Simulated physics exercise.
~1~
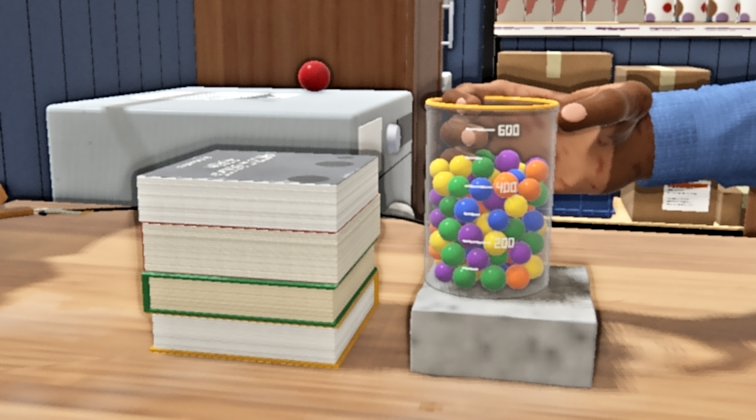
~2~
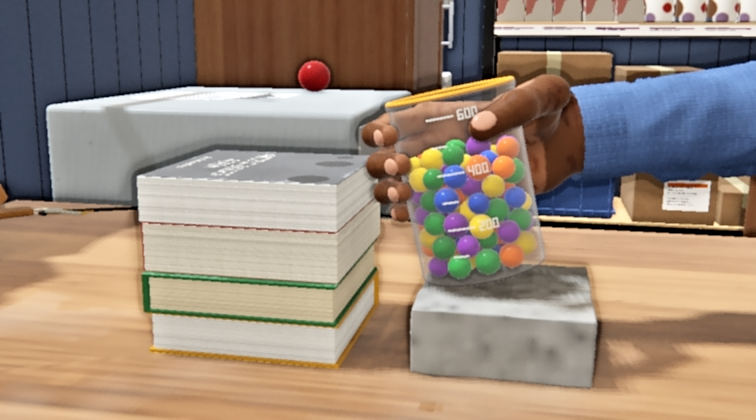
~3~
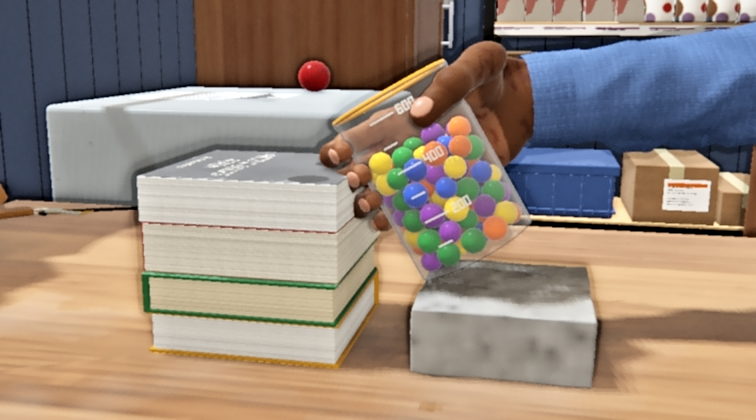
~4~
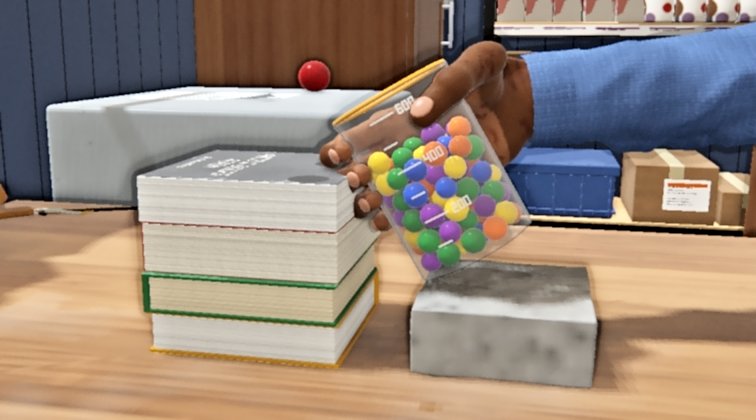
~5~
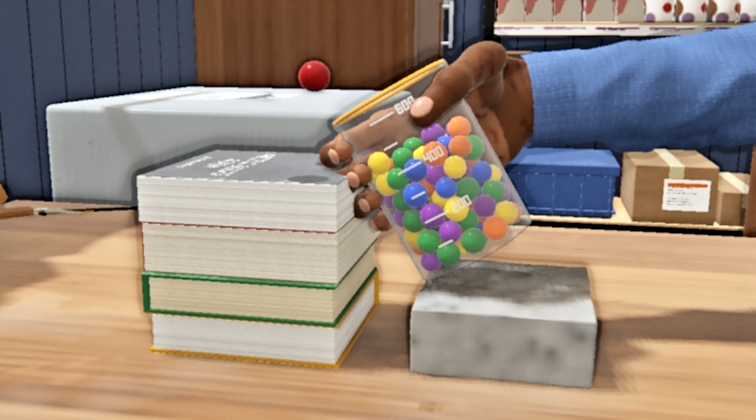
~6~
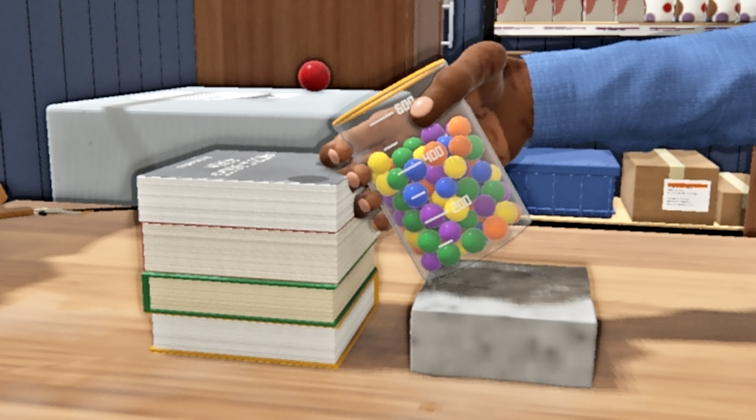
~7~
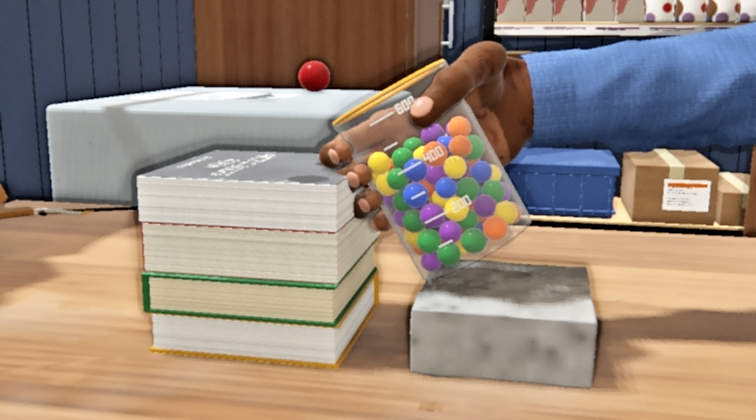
On a wooden tabletop, a hand tilted a clear beaker of colourful little balls to the left on a grey stone block until it leaned against a stack of books, where it stayed still with the hand around it and every ball inside.
